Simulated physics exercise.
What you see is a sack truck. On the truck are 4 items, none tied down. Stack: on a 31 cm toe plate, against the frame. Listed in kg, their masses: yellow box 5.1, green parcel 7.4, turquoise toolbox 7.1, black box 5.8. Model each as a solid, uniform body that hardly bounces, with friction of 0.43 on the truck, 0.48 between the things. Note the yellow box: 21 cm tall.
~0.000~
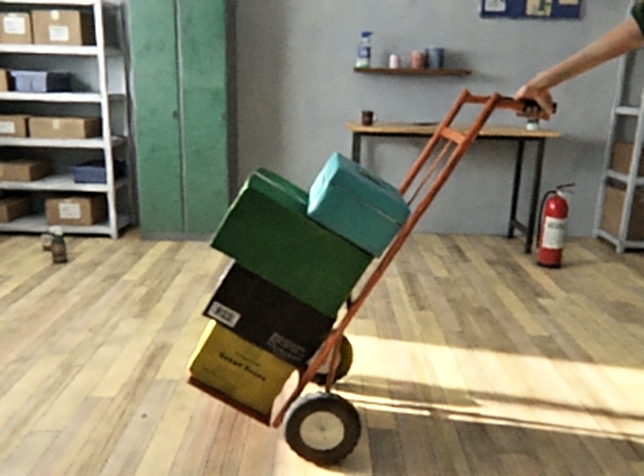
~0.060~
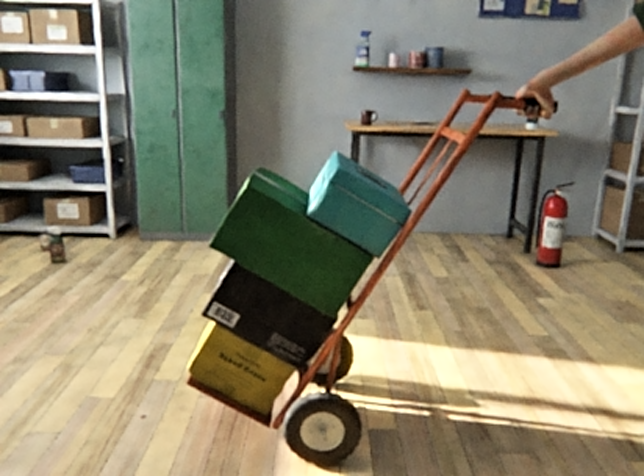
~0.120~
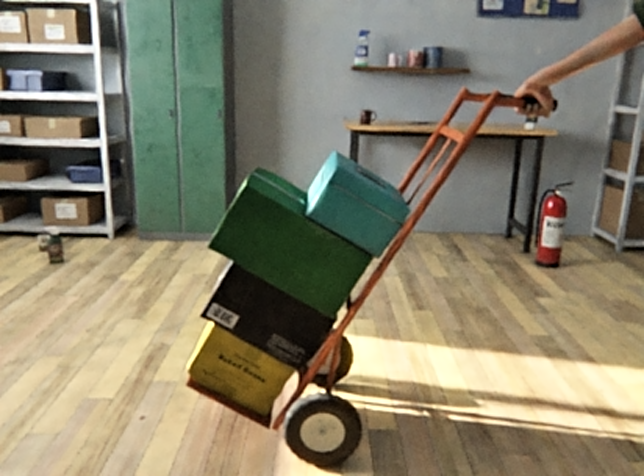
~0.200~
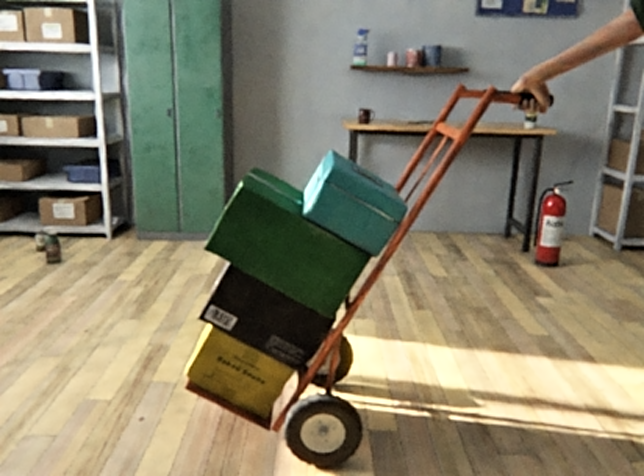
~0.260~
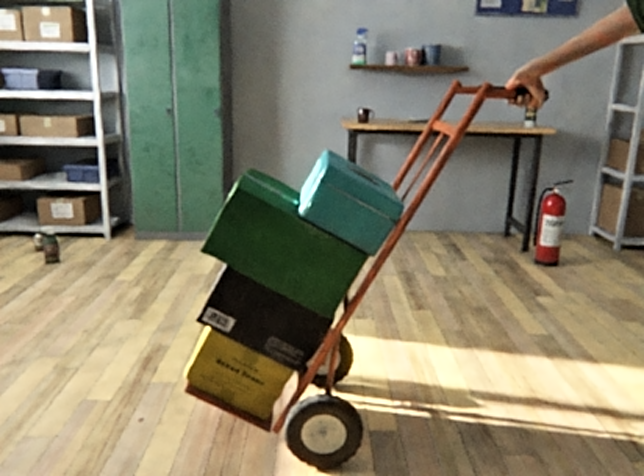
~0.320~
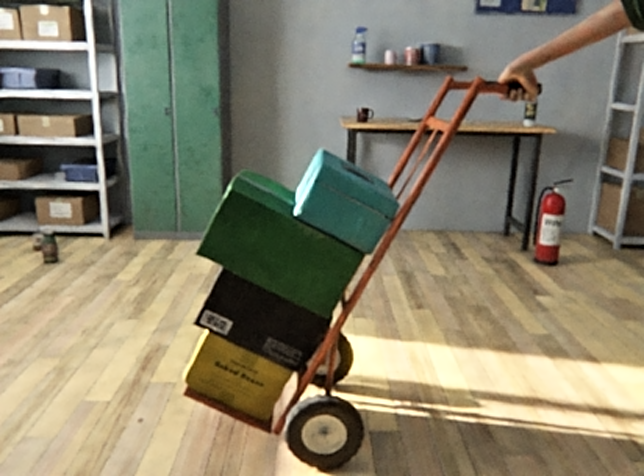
A sack truck stacked with yellow, black, green and turquoise boxes leans back toward the right, barely moving at first, then tilts slightly more upright as a hand grips its handle in a room with shelves and a workbench.
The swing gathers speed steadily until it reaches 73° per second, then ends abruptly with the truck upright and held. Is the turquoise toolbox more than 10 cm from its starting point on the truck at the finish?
No.
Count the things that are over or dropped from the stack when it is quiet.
In all, 0.
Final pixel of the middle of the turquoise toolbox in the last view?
Somewhere around (246, 211).
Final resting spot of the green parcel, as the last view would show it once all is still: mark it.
I'd put it at around (214, 271).
By 0.62 s, truck 15° back.
By 0.92 s, truck upright; turquoise toolbox 3 cm from its spot near (236, 209); green parcel 2 cm from its spot.
By 1.12 s, truck upright; turquoise toolbox rocked 5° off its seat near (224, 207); green parcel rocked 5° off its seat; black box rocked 5° off its seat.
By 1.42 s, truck upright.
When it is over (1.8 s), all 4 within 10 cm of the start. In the last view, turquoise toolbox near (246, 211).
